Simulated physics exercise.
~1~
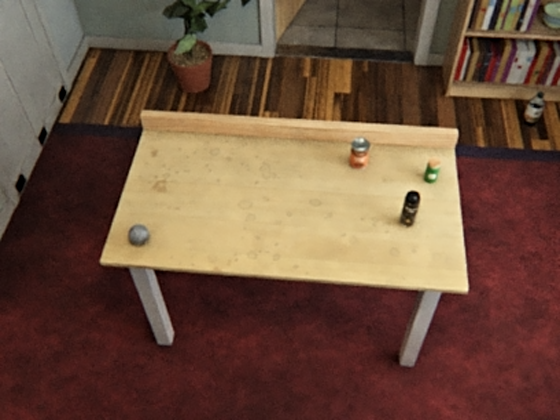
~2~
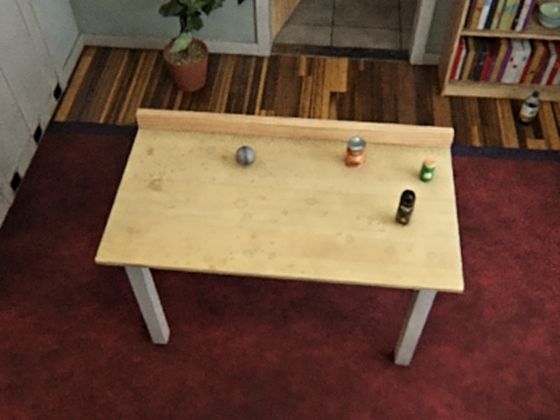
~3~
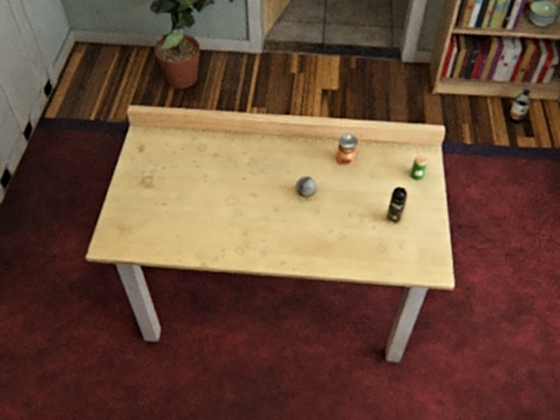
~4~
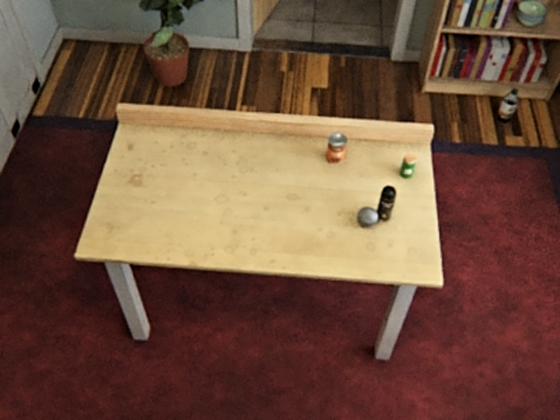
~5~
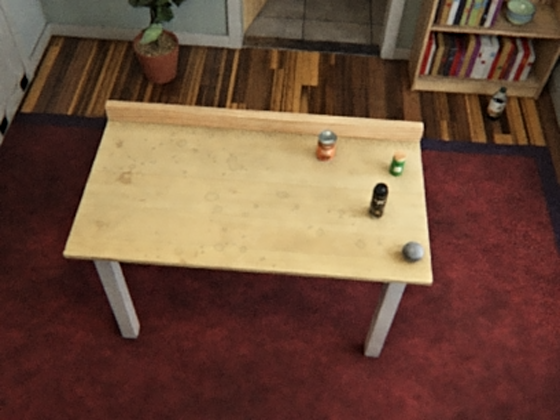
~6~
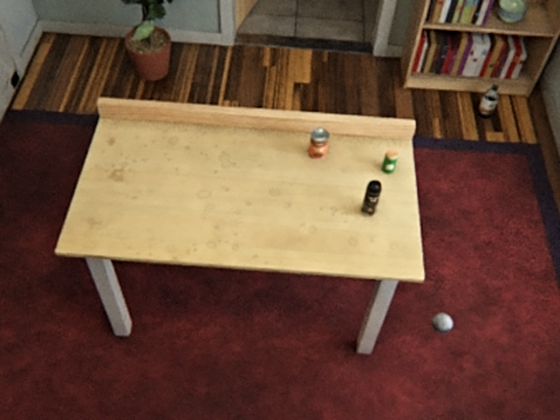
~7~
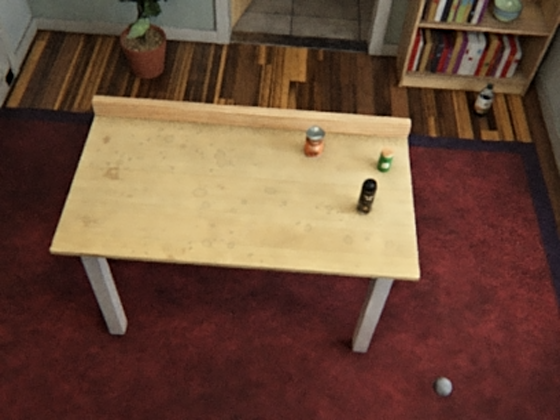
On a wooden table, a grey ball rolling off the back rail, passing three standing containers and dropping onto the red carpet.
